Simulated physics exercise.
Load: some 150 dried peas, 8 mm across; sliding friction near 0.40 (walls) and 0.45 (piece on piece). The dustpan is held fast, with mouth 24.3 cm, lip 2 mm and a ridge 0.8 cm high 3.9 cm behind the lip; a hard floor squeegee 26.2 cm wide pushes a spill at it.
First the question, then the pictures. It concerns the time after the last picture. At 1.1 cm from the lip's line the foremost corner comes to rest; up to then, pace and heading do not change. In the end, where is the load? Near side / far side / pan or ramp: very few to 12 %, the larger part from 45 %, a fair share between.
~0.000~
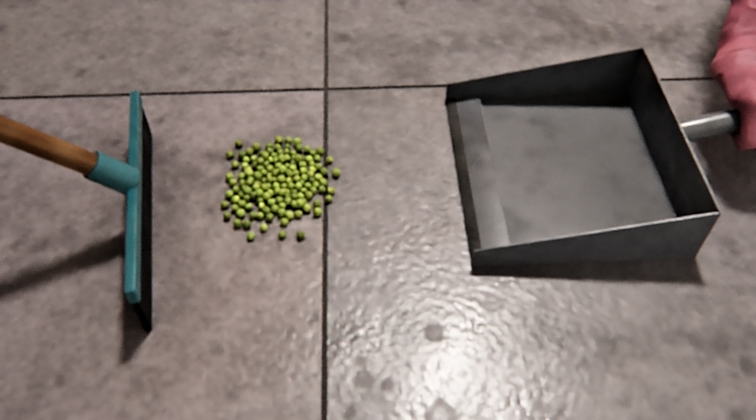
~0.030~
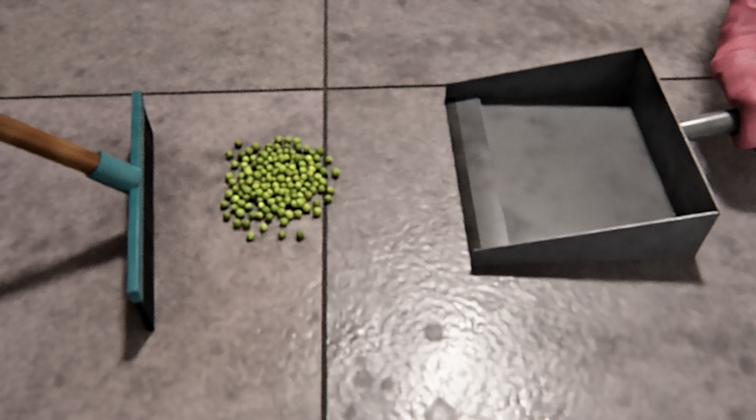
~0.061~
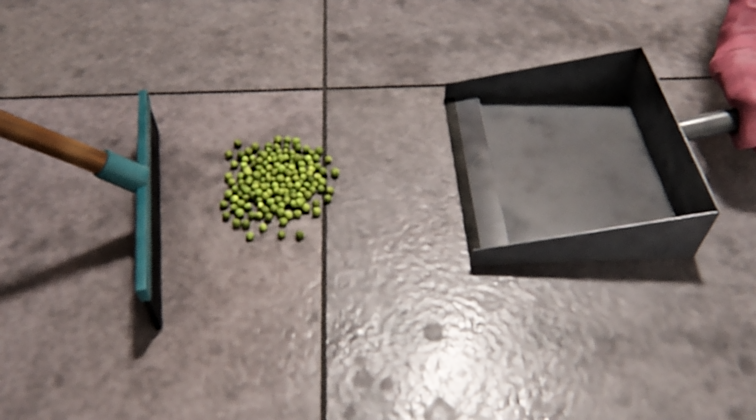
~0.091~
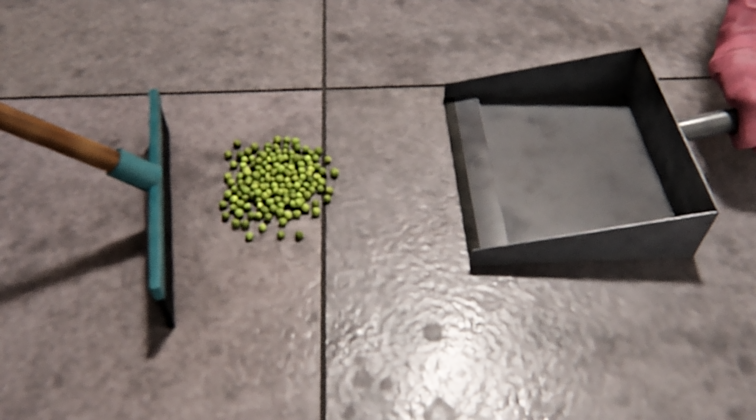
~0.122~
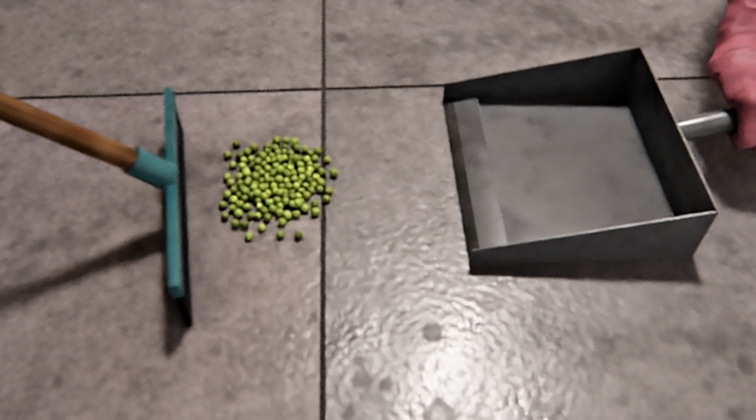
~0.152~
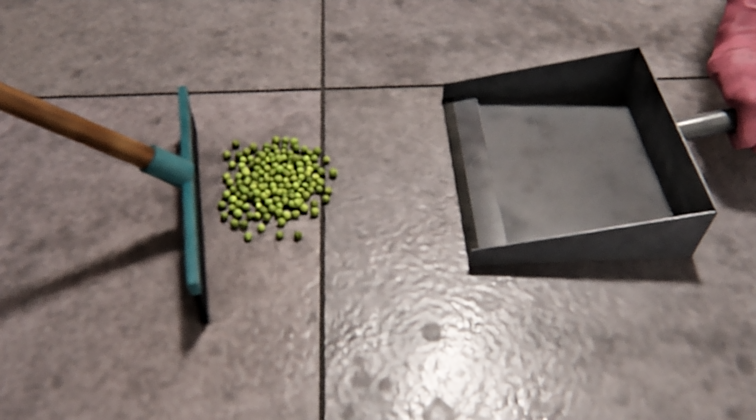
Near side: Very few; far side: Very few; pan: A fair share.
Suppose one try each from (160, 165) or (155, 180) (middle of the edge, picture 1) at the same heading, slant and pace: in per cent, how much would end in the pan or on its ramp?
Some 35 and 30 per cent.
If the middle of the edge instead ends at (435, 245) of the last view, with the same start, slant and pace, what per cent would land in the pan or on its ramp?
Roughly 5 %.
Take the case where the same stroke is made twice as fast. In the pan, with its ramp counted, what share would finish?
I'd guess it lands at about 40 per cent.
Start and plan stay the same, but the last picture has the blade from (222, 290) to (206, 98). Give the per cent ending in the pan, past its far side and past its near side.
Pan 25; far 10; near 0.
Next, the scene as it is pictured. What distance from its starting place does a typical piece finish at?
Median shift: Approx. 20 cm.
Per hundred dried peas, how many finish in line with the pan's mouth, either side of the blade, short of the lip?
I'd put it near 75 per cent.
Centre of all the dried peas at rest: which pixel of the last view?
I'd put it at about (445, 157).
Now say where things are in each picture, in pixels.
Blade from (133, 296) to (137, 101), moved 0.0 cm, 0 of the pieces shifted so far; middle of the pieces at (275, 180); pan at (576, 171), in the first picture.
Blade from (136, 295) to (139, 101), moved 0.2 cm, 0 of the pieces shifted so far; middle of the pieces at (275, 180), in the second picture.
Blade from (144, 294) to (145, 100), moved 1.0 cm, 0 of the pieces shifted so far; middle of the pieces at (274, 180), in the third picture.
Blade from (158, 292) to (156, 99), moved 2.2 cm, 0 of the pieces shifted so far; middle of the pieces at (273, 180), in the fourth picture.
Blade from (177, 290) to (170, 98), moved 3.8 cm, 0 of the pieces shifted so far; middle of the pieces at (273, 181), in the fifth picture.
Blade from (195, 288) to (184, 96), moved 5.4 cm, 0 of the pieces shifted so far; middle of the pieces at (272, 181); pan at (573, 170). Its pace works out near 0.53 m/s, heading 7 degrees away from the viewer's side, in the sixth picture.
Then, at 0.38 s, middle of the blade 15 cm from the lip; 0 % over the lip, far side 0 %, near side 0 %.
Then, at 0.53 s, middle of the blade 7 cm from the lip; 0 % over the lip, far side 5 %, near side 0 %.
Then, at 0.80 s, middle of the blade 3 cm from the lip; 20 % over the lip, far side 10 %, near side 0 %.
In the end, at 1.5 s, near side 0 %, far side 10 %, pan 15 %, in front of the lip or behind the blade 75 %.
